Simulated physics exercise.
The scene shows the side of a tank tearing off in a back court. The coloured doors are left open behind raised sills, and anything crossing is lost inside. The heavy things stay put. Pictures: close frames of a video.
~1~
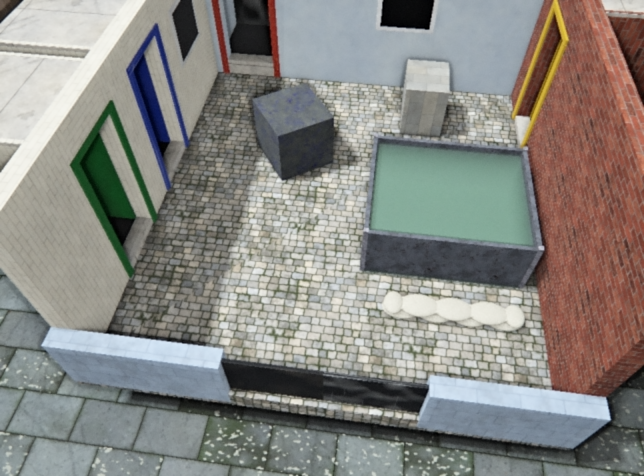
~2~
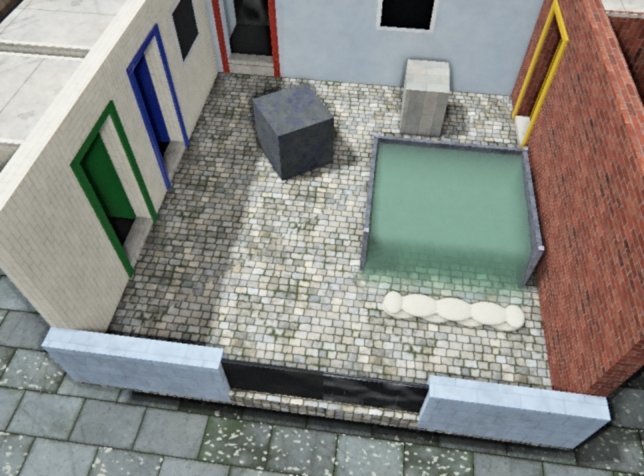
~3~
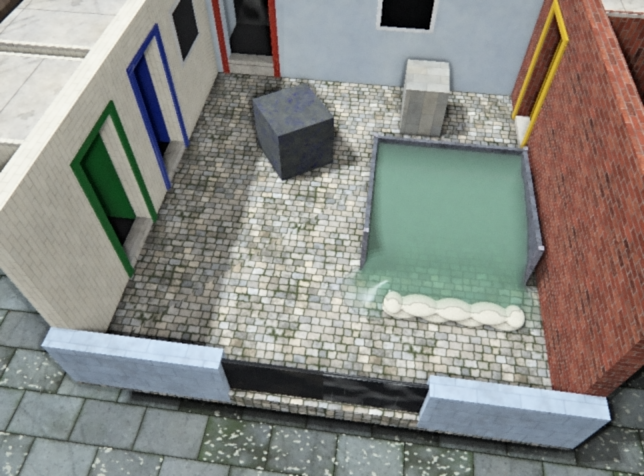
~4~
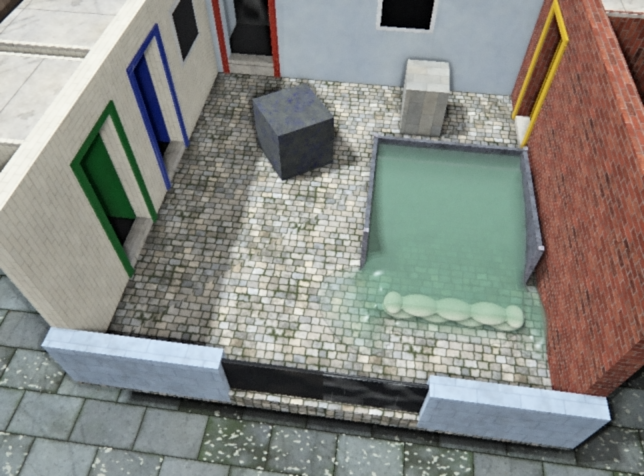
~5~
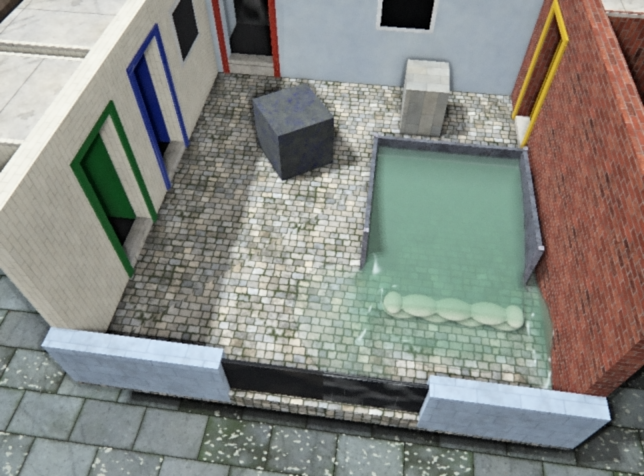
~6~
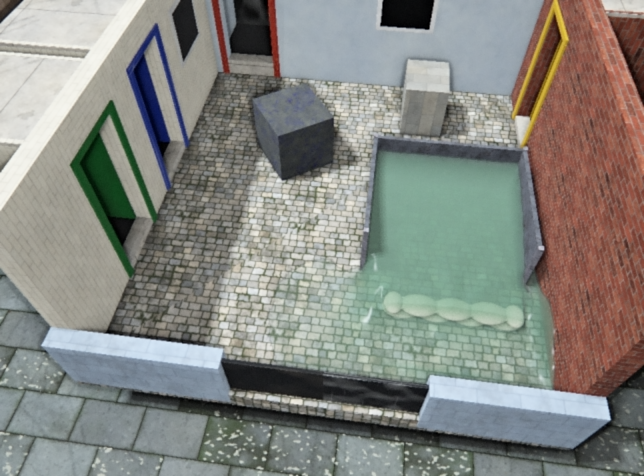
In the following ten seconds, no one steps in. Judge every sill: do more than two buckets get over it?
Verdict: Green door - more than two get over; blue door - two or fewer get over; yellow door - two or fewer get over; red door - two or fewer get over.
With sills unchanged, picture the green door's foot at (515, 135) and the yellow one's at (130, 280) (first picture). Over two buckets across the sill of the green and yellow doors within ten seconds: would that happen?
Then: Green keeps below it, yellow takes more.
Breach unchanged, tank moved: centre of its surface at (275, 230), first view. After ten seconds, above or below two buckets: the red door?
Red falls short.
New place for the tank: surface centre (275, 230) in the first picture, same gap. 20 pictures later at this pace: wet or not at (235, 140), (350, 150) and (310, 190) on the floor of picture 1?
One after the other: Flooded, not flooded, clear.
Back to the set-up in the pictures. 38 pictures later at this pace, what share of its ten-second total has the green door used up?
85 %.
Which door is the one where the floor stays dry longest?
That would be the red-painted one.
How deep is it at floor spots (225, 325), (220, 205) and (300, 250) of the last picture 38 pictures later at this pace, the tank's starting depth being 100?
In the order asked, some 20, 14 and 0 in a hundred.
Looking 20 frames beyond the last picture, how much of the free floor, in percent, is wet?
Some 60 in a hundred.
A moment on, water covers 25 % of the floor; the green door not reached, the blue door not reached, the yellow door not reached, the red door not reached.
Next, water covers 35 % of the floor; the green door not reached, the blue door not reached, the yellow door not reached, the red door not reached.
Then, water covers 60 % of the floor; the green door under two buckets in, the blue door wet at the sill, nothing in, the yellow door wet at the sill, nothing in, the red door not reached.
Later, water covers 75 % of the floor; the green door far over two buckets in, the blue door wet at the sill, nothing in, the yellow door wet at the sill, nothing in, the red door wet at the sill, nothing in.
In the end, water covers 95 % of the floor; the green door far over two buckets in, the blue door wet at the sill, nothing in, the yellow door wet at the sill, nothing in, the red door wet at the sill, nothing in.
